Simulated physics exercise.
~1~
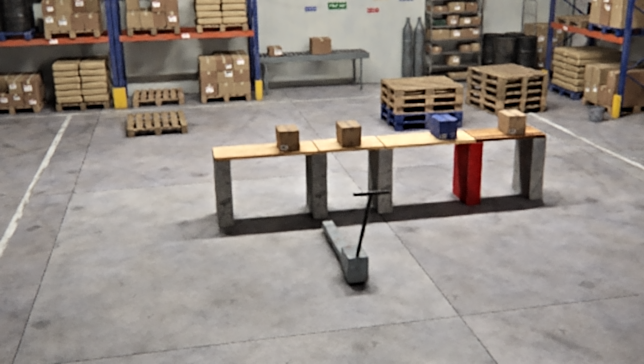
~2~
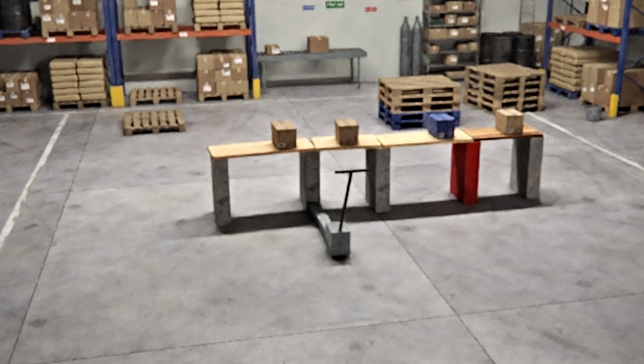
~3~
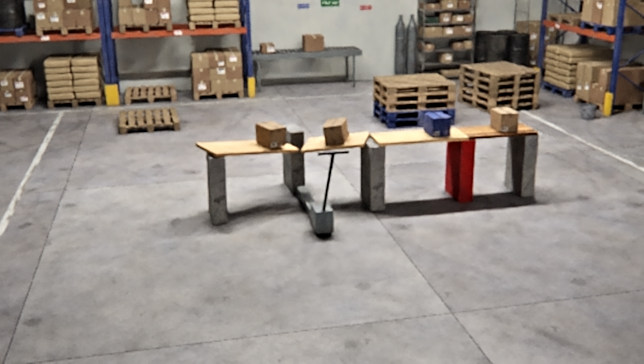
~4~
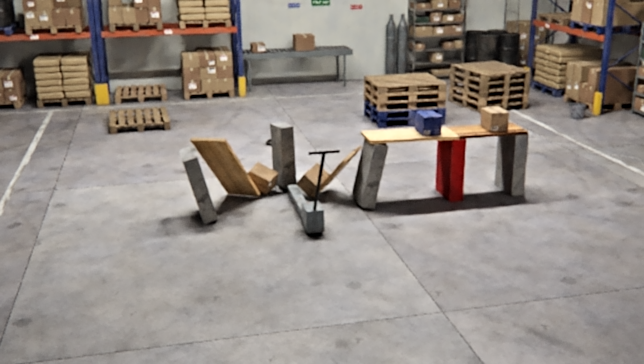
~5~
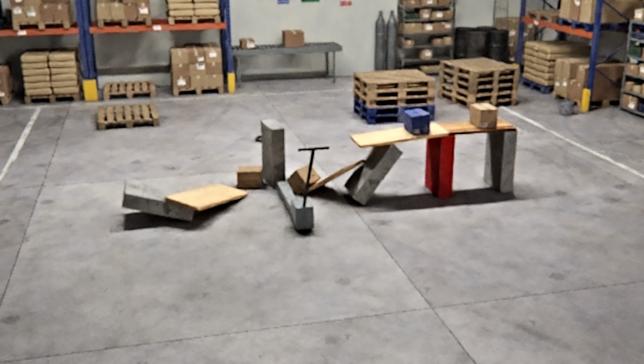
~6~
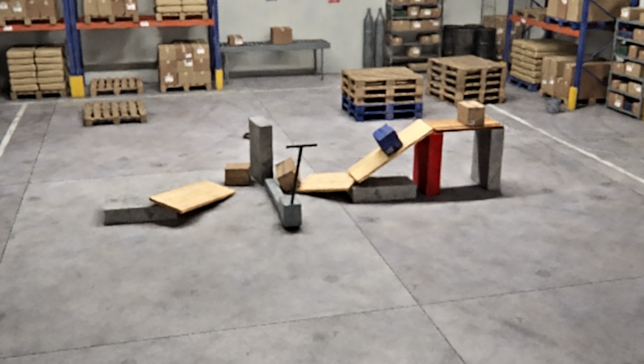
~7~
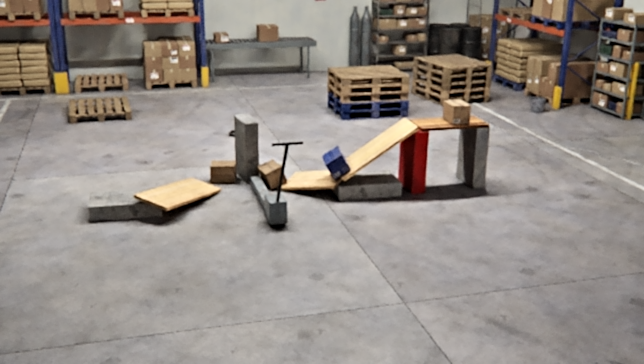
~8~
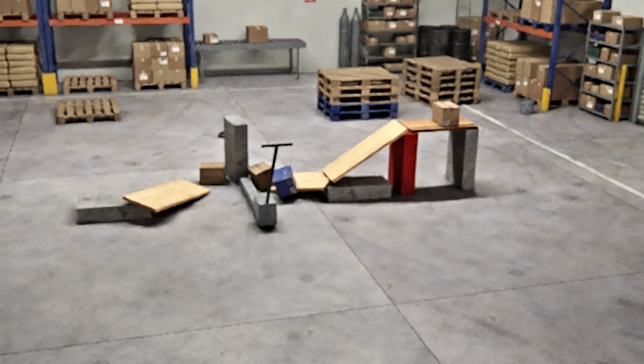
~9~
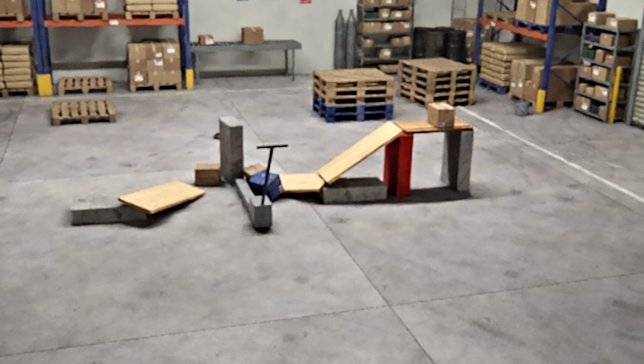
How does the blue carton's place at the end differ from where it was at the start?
At the start the blue carton sat up on the raised boards near the red block. By the end it was farther left and down low, lying tipped over beside the floor jack.
